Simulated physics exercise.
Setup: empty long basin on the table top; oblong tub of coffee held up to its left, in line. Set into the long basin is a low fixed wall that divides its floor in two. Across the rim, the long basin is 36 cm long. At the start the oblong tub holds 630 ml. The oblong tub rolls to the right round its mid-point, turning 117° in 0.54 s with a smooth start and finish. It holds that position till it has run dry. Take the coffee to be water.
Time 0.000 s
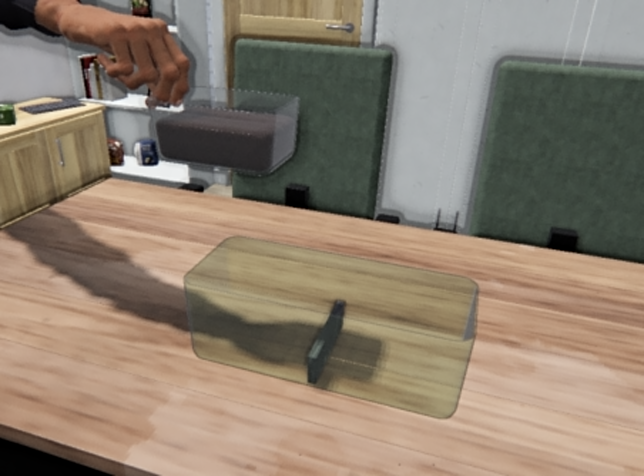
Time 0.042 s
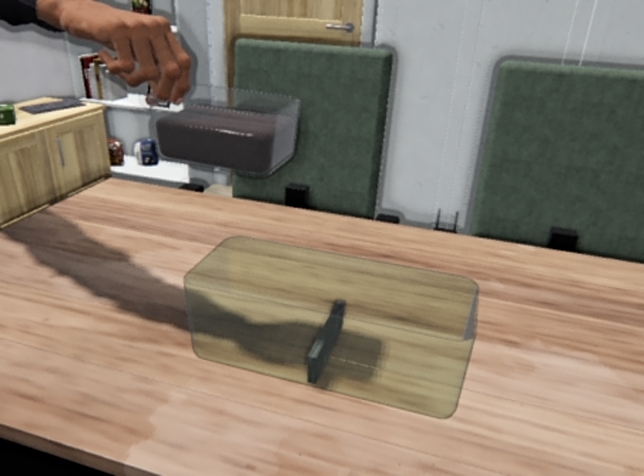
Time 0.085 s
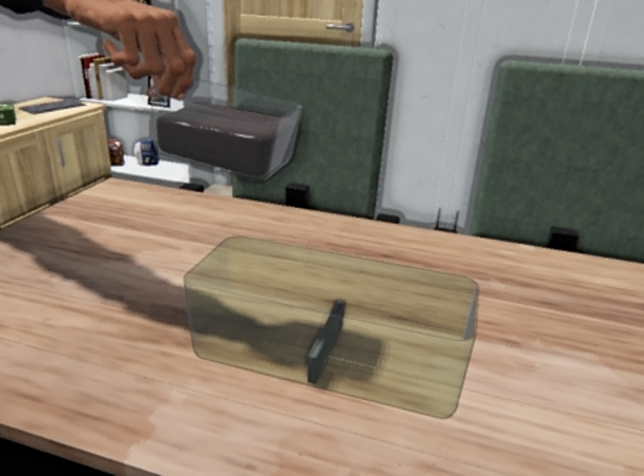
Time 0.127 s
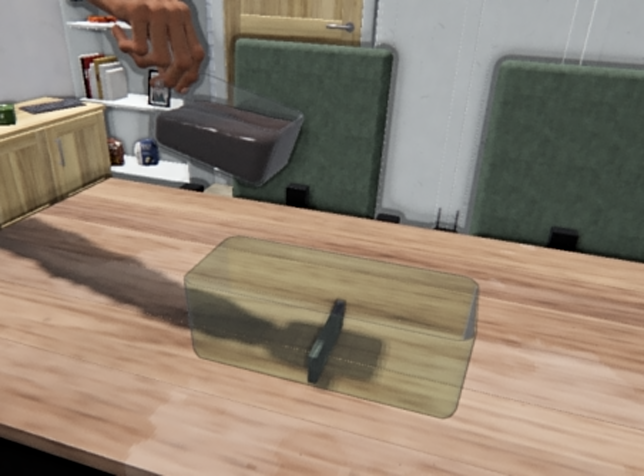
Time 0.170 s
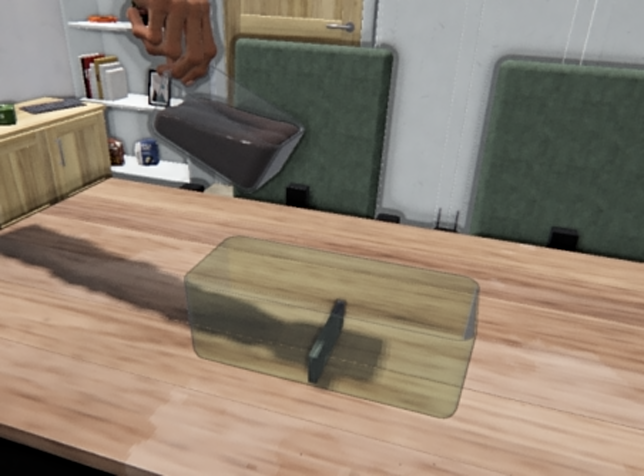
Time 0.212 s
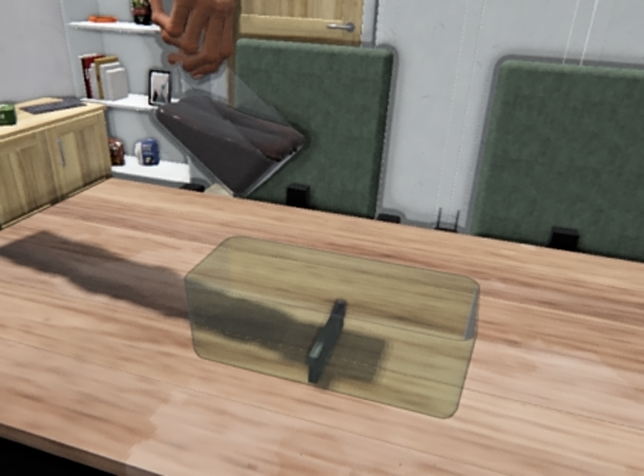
A hand tilts a clear tub of dark liquid rightward above an empty long basin.
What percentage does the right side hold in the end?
About 31 per cent.
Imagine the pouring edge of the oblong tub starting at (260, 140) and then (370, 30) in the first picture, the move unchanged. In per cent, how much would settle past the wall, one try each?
In order, 15 and 75 per cent.
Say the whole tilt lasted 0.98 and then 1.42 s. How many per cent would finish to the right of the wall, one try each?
The first try gives around 55 percent, the second around 60 percent.
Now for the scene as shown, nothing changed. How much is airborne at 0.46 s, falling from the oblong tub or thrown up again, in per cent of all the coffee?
It comes to about 54 percent.
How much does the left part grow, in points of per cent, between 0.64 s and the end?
Close to 1% of the whole.
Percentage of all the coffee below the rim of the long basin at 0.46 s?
36 %, more or less.
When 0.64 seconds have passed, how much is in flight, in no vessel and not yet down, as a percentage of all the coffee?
Airborne share: Near 5 %.
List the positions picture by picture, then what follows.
Tilt 0°; pouring edge (287, 107); surface from (176, 112) to (286, 125); the long basin's rim runs from (207, 258) to (476, 311); the wall's top is at (328, 328), in the first frame.
Tilt 2°; pouring edge (288, 109); surface from (176, 111) to (286, 126), in the second frame.
Tilt 7°; pouring edge (290, 116); surface from (177, 109) to (287, 128), in the third frame.
Tilt 15°; pouring edge (292, 126); surface from (177, 107) to (289, 131), in the fourth frame.
Tilt 26°; pouring edge (292, 139); surface from (176, 105) to (292, 135), in the fifth frame.
Tilt 39°; pouring edge (290, 154); surface from (176, 100) to (281, 138); 3 per cent is over the edge, in the sixth frame.
Then, 0.46 s in, the tilt is 111° and 9 per cent is still to pour, 22 is left of the wall and 14 right of it.
Then, 0.64 s in, the tilt is 117° and 0 per cent is still to pour, 63 is left of the wall and 30 right of it.
Then, 0.83 s in, the tilt is 117° and 0 per cent is still to pour, 63 is left of the wall and 30 right of it.
Then, 1.04 s in, the tilt is 117° and 0 per cent is still to pour, 64 is left of the wall and 31 right of it.
Finally, 64 per cent lies left of the wall, 31 right of it and 5 outside.
